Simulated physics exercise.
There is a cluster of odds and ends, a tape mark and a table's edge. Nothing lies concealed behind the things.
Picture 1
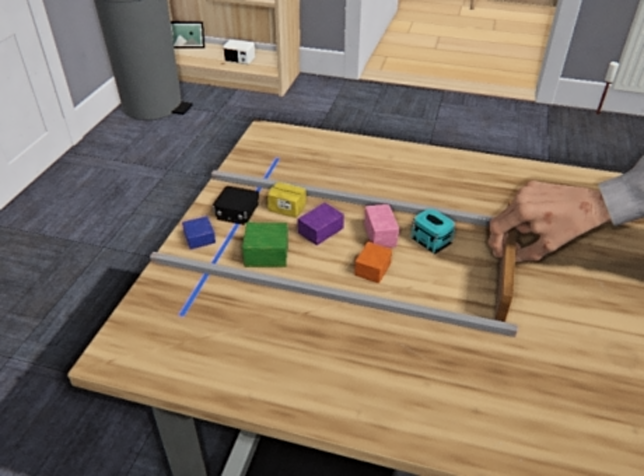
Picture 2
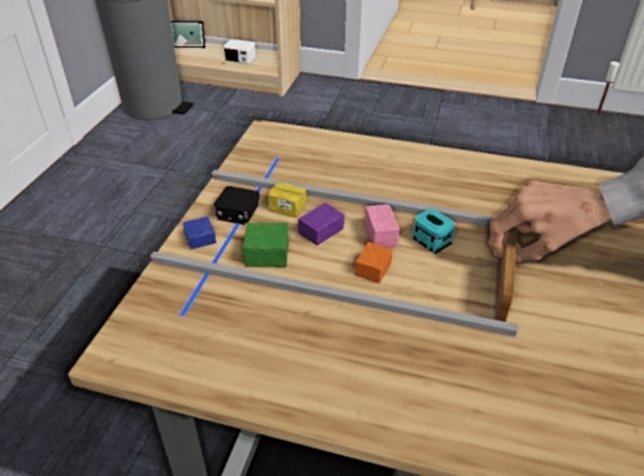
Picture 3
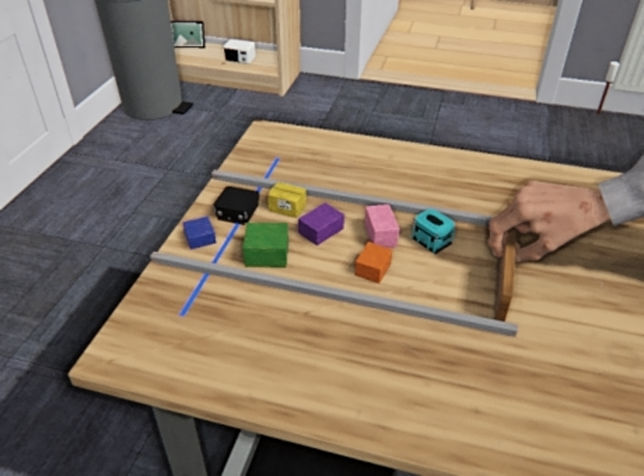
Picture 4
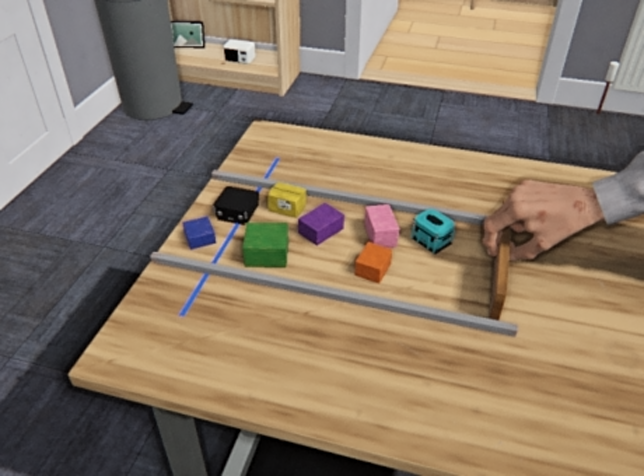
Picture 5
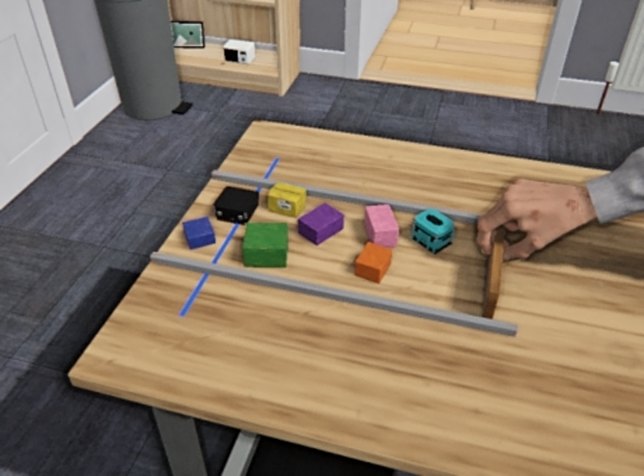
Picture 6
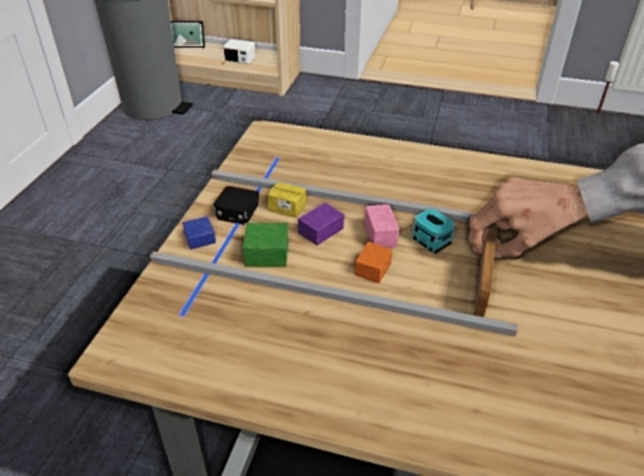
To begin with, a hand holds a wooden board upright at the right end of two grey rails on a table, with colourful blocks and small cases lying between them near a blue tape line. Then the hand slides the board slightly left, nearer the turquoise case, while the objects stay still.
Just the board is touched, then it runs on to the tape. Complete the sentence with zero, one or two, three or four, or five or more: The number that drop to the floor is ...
The number that drop to the floor is one or two.
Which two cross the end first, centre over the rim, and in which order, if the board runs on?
In order: The blue block, the black case.
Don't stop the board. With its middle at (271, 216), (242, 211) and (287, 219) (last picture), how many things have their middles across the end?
Counts by place: 0 / 2 / 0.
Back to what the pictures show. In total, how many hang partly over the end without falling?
3 is the number.
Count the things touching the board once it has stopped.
It's touching 3 at the end.
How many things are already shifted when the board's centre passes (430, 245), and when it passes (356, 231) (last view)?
First 2, after that 5.
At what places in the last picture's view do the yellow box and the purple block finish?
The yellow box ends at (213, 183) and the purple block at (200, 212).
A little later, none off yet; blue block at rest near (199, 233); black case at rest near (237, 205); yellow box at rest near (287, 200).
Next, none off yet; blue block at rest near (199, 233); black case moving near (229, 204); yellow box shifted about its own width near (264, 192).
When it is over, the number that fall off is one or two; down, black case and blue block.
